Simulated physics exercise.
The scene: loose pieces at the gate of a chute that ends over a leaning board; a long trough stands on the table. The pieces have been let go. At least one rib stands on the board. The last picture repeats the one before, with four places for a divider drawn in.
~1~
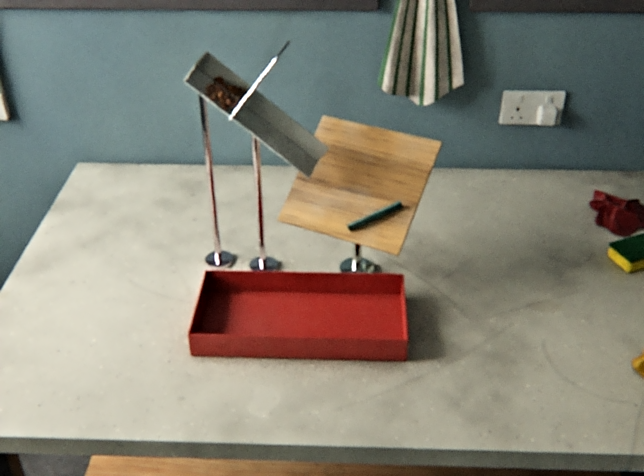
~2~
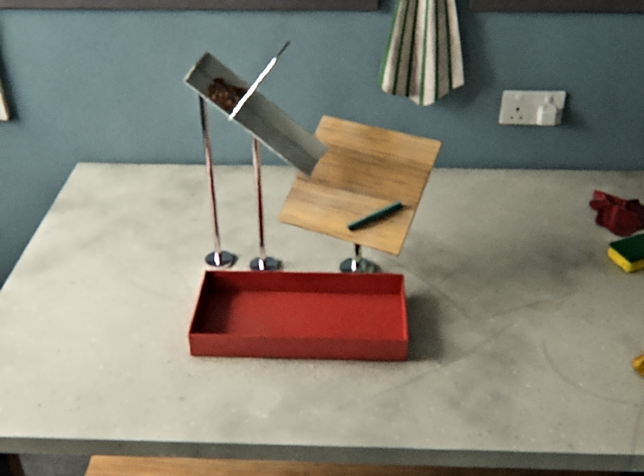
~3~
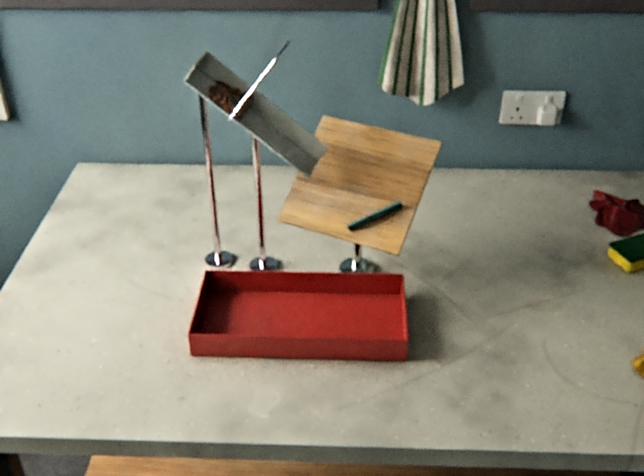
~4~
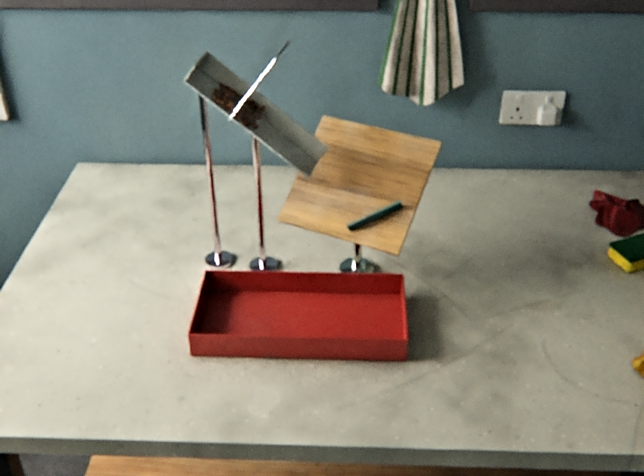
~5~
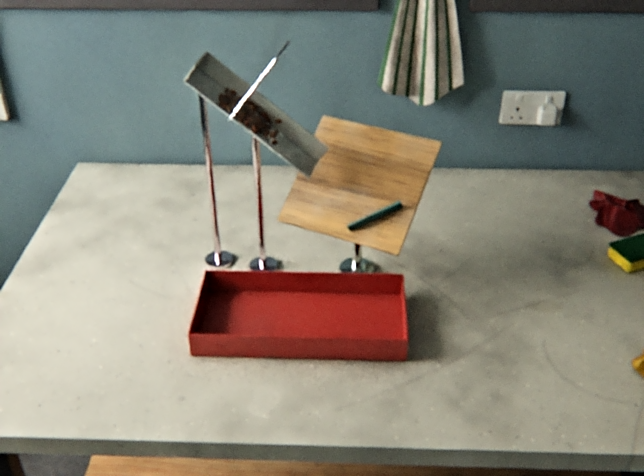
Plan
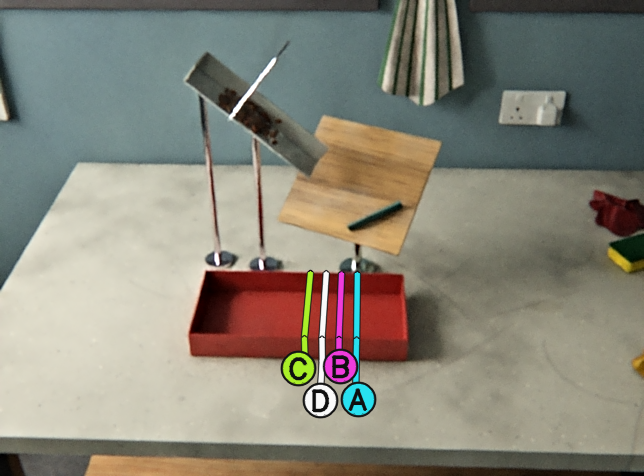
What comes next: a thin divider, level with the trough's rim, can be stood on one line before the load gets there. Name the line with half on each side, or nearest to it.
I would pick line D.
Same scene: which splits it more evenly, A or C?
C it is.
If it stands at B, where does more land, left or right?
Left.
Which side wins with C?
More lands on the right.
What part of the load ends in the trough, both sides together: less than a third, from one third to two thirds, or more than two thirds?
About that: More than two thirds.
On the marked copy, line A crosses the front rim at (356, 338); line B crosses the front rim at (339, 338); line C crosses the front rim at (304, 337); line D crosses the front rim at (322, 337).
With A, of what is caught, the whole lot on the left of the divider, none at all on the right.
With B, of what is caught, all but a few on the left of the divider, only a few on the right.
With C, of what is caught, close to a quarter on the left of the divider, the bulk on the right.
With D, of what is caught, close to two thirds on the left of the divider, close to a third on the right.
